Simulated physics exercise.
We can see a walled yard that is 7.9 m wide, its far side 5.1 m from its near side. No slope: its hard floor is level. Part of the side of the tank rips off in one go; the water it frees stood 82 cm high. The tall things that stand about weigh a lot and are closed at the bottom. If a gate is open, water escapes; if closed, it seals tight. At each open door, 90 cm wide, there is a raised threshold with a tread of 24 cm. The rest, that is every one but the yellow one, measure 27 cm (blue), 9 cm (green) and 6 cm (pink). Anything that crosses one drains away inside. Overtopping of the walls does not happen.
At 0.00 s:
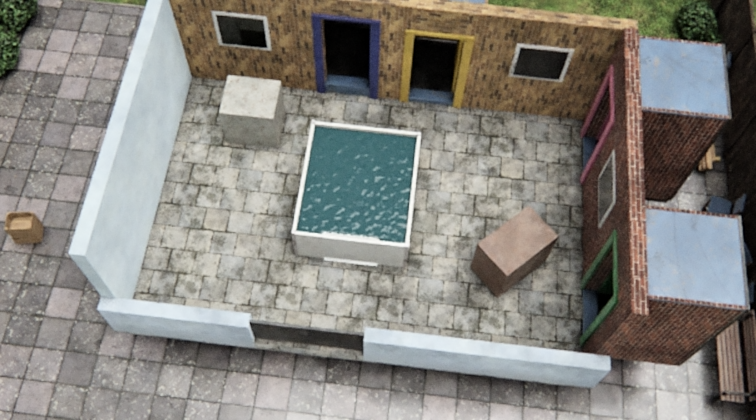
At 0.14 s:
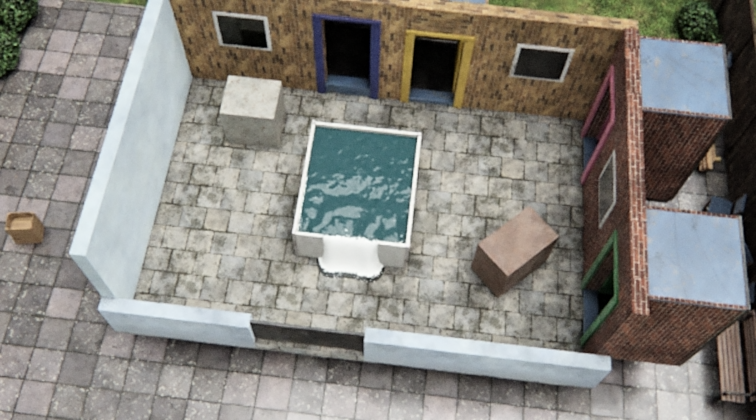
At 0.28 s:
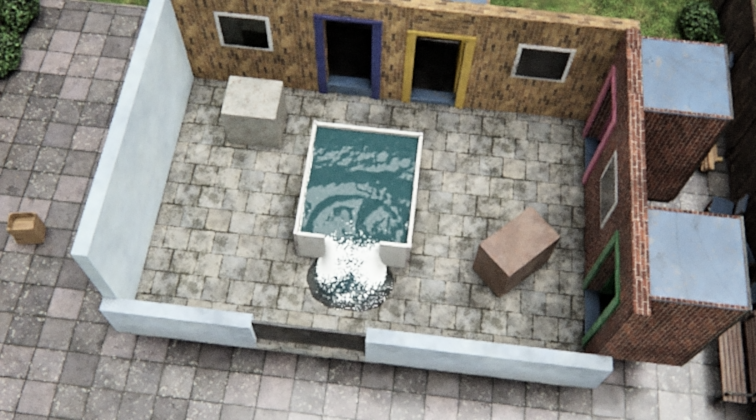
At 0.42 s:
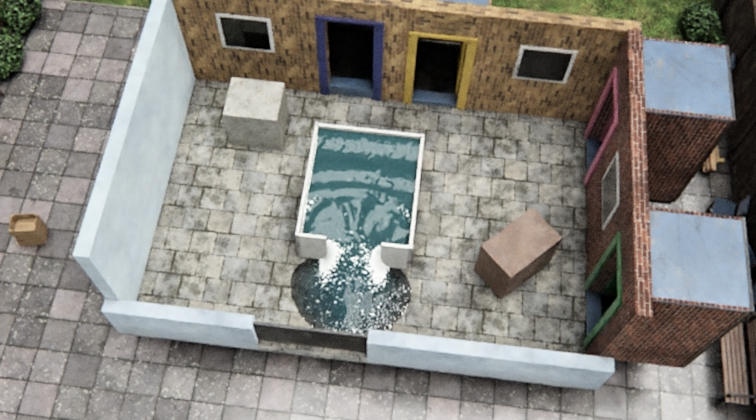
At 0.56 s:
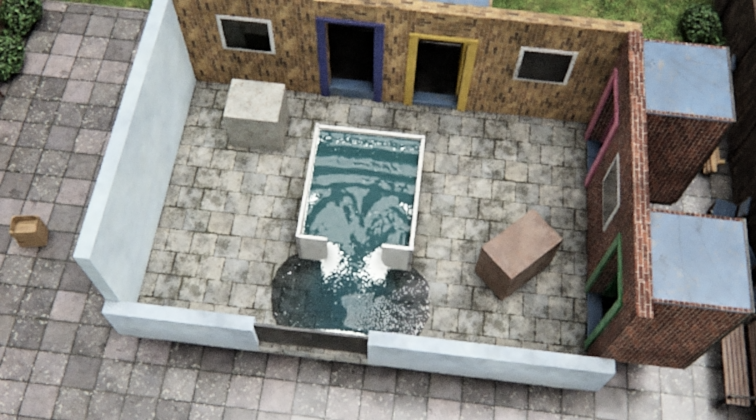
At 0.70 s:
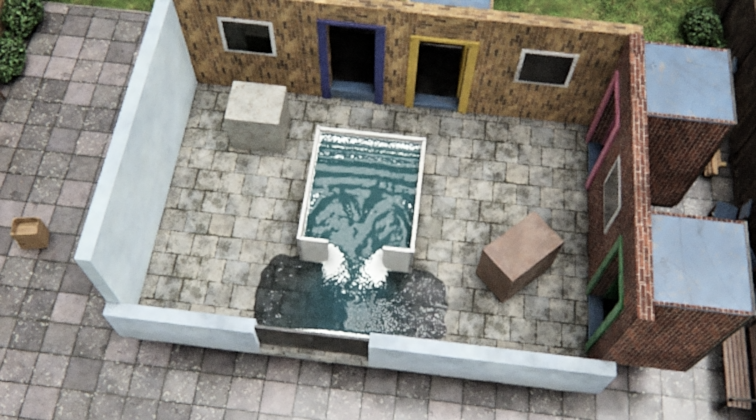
A white-rimmed tank of teal water stands in the middle of a walled, stone-paved yard, seen from high above. Blue and yellow doorways open in the tan back wall, pink and green ones in the brick right wall, with a pale block at upper left and a brown block at right. The tank's near side breaks open and foaming water pours out, spreading darkly across the paving to the low front wall, while ripples cross the tank and the view barely shifts.
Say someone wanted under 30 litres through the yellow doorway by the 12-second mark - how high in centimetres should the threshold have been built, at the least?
They should have built it at least 8.5 cm high.
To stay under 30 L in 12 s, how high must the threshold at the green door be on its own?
For the green door, about 21 cm.
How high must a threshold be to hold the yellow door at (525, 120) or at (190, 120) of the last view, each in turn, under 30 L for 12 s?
Roughly 6.5 and 12.0 cm.
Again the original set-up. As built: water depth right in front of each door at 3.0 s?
Blue door 0 cm, green door 27 cm, pink door 0 cm, yellow door 0 cm.
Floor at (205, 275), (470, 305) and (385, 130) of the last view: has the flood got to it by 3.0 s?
So the three spots come out swamped, swamped, spared, in that order.
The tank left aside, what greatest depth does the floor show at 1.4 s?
Max depth: About 52 cm.
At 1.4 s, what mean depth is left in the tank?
Averaged depth comes out at about 57 cm.
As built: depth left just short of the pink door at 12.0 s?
Some 11.0 cm.
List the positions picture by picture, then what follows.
In the first frame, still water, 82 cm deep, in the tank at (358, 184); the yellow door at (434, 73) is dry.
In the second frame, the gap is at (351, 251), the front 0.3 m out at (328, 273); the back of the tank holds 82 cm.
In the third frame, the front is at (328, 302), 0.9 m from the gap at (353, 253); 1.0 m2 of floor is wet, 82 cm left at the back.
In the fourth frame, the gap is at (354, 254), the front 1.5 m out at a hidden place; the back of the tank holds 82 cm.
In the fifth frame, the front is at a hidden place, 1.6 m from the gap at (355, 256); 3.5 m2 of floor is wet, 78 cm left at the back.
In the sixth frame, water pours out at (356, 258) and has run 1.8 m, to a hidden place; about 7 cm deep outside, 69 cm at the back; 3.6 m in a straight line remain to the yellow door at (440, 79).
After 1.4 s water covers 20 % of the floor, deepest (52 cm) near (341, 334); it has not reached the yellow door.
After 3.0 s water covers 50 % of the floor, deepest (32 cm) near (145, 321); it has not reached the yellow door.
After 12.0 s water covers 100 % of the floor, deepest (14 cm) near (251, 90); 10 cm at the yellow door, 8 litres in over its 11 cm threshold.
At the yellow door as built, the water arrived by 5.5 s and peaked near 13 cm at 7.6 s.
With a threshold of 7 cm, 54 litres would have come in within the 12 s; with 9.5 cm, 18 litres. So under 30 litres takes about 8.5 cm.
